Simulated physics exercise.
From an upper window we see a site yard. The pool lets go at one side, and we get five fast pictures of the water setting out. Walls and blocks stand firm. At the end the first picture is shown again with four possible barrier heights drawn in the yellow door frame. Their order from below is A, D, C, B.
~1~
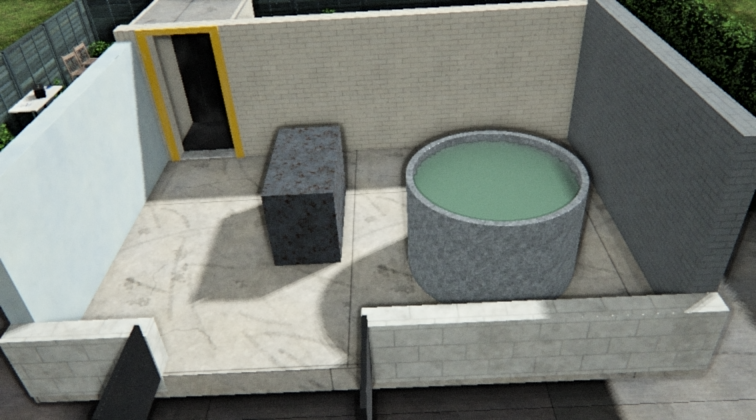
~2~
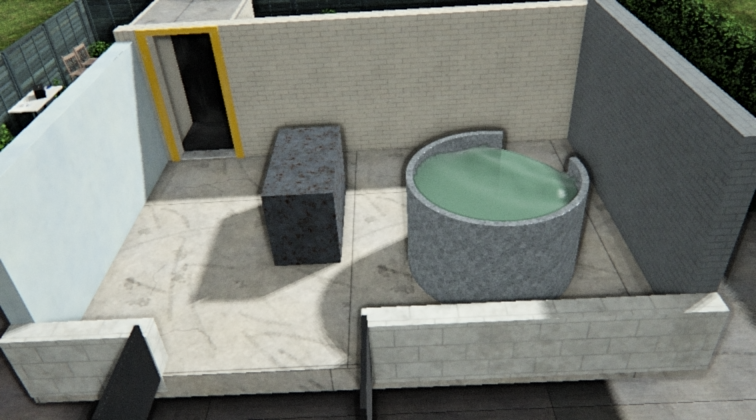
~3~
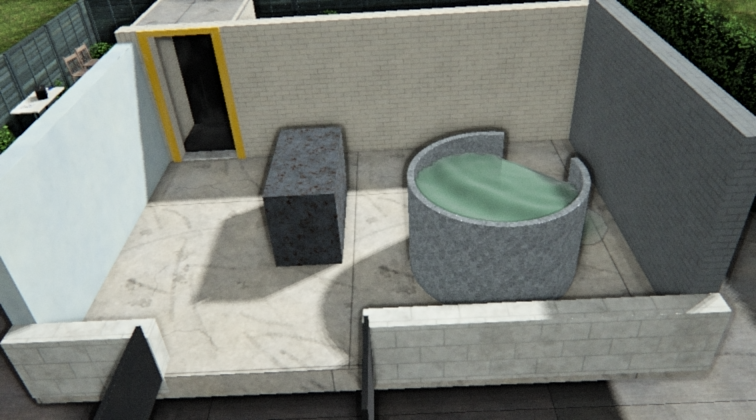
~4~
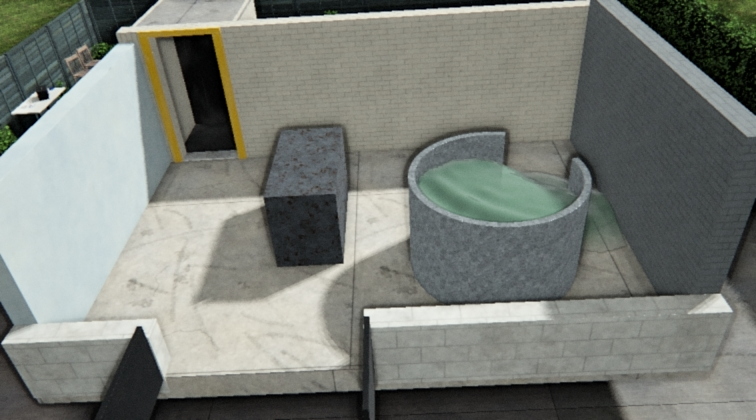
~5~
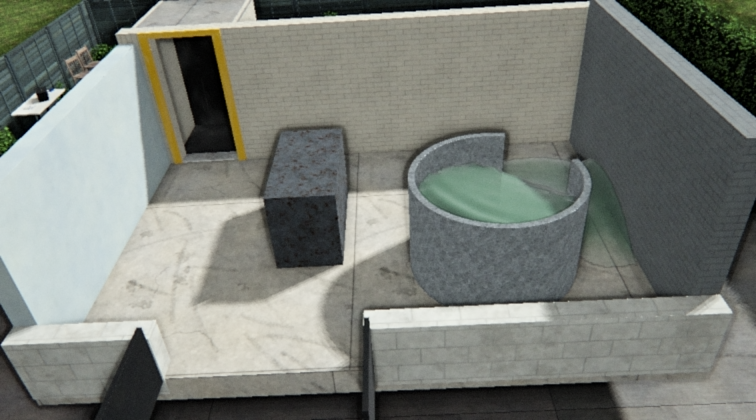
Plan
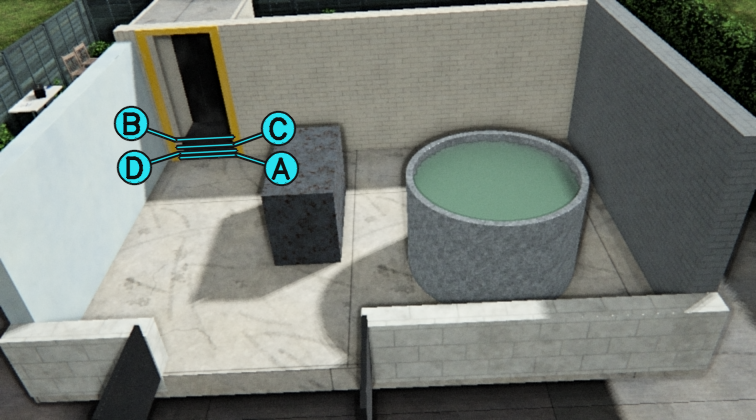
Green water pours through a gap in the round pool's back and reaches the grey wall.
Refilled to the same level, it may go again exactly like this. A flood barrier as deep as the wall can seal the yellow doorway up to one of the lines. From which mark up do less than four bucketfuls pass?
Line C just does it.
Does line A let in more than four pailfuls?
Yes, that goes wrong.
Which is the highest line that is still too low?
That is line D.
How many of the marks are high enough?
Two.
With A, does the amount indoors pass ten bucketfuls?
Yes.
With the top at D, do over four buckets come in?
Yes, that goes wrong.
In cyan, A at (208, 156); B at (204, 138); C at (206, 145); D at (207, 151); from the bottom up A, D, C, B.
Choosing A, dozens of bucketfuls pour in.
Choosing B, nothing gets over.
Choosing C, a splash gets over, under a bucket.
Choosing D, about 9 bucketfuls get in.
